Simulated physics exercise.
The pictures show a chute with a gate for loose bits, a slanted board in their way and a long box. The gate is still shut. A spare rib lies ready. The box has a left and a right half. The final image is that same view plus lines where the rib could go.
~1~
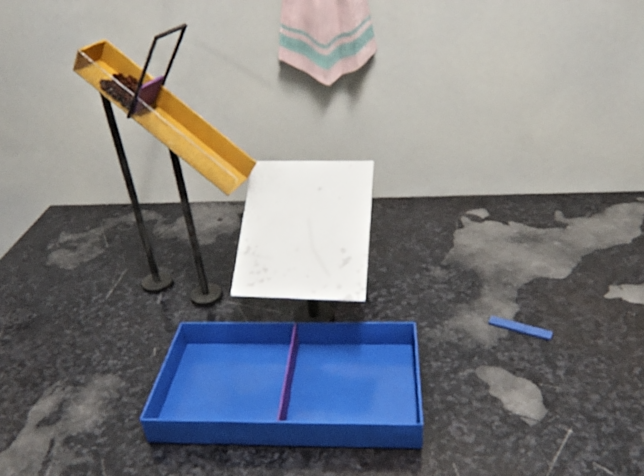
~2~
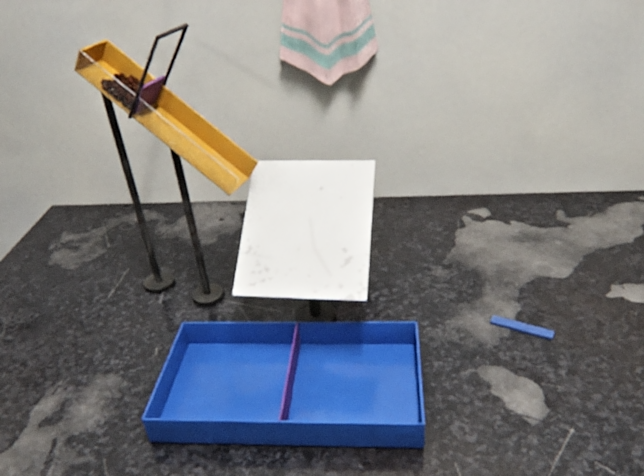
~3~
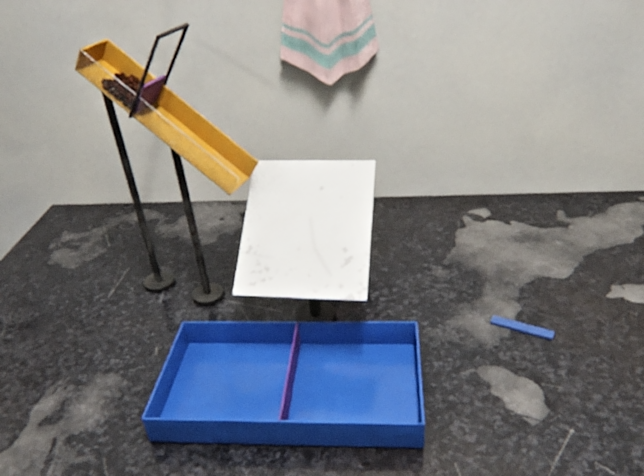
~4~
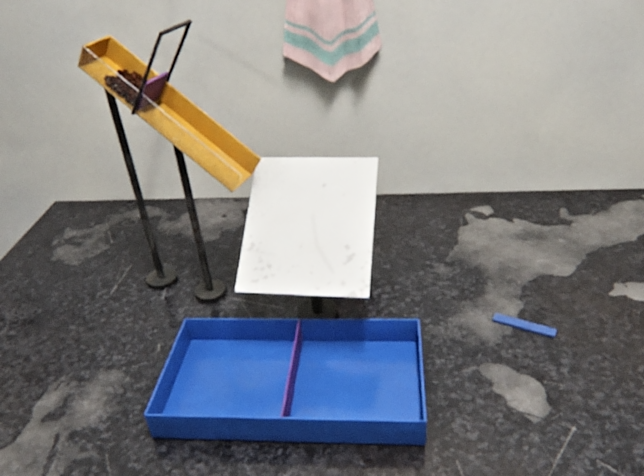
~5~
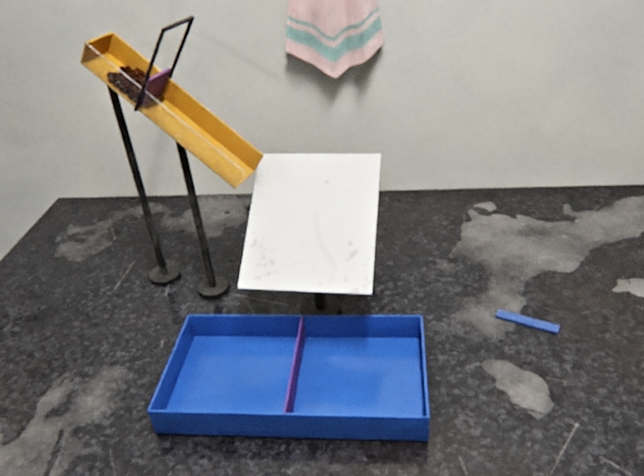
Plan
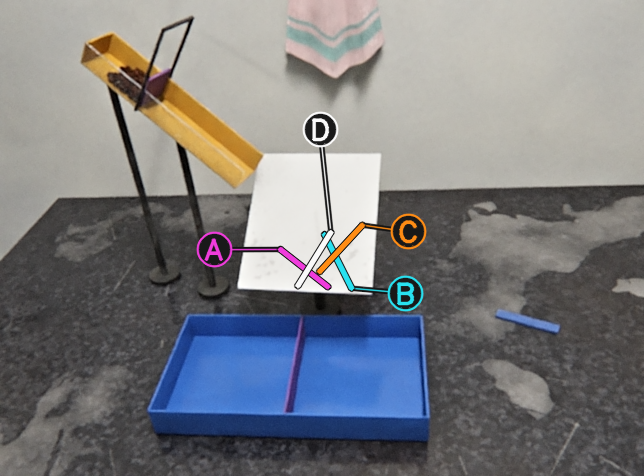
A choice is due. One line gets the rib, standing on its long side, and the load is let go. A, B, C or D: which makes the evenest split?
Choose C.
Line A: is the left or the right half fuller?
Right.
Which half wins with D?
More lands on the left.
On the marked copy, line A from (280, 249) to (327, 286); line B from (324, 234) to (351, 288); line C from (362, 225) to (319, 271); line D from (330, 232) to (297, 285).
Choosing A, of what is caught, a stray few in the left half, nearly all in the right.
Choosing B, of what is caught, a stray few in the left half, nearly all in the right.
Choosing C, of what is caught, about two thirds in the left half, about a third in the right.
Choosing D, of what is caught, nearly all in the left half, a small part in the right.
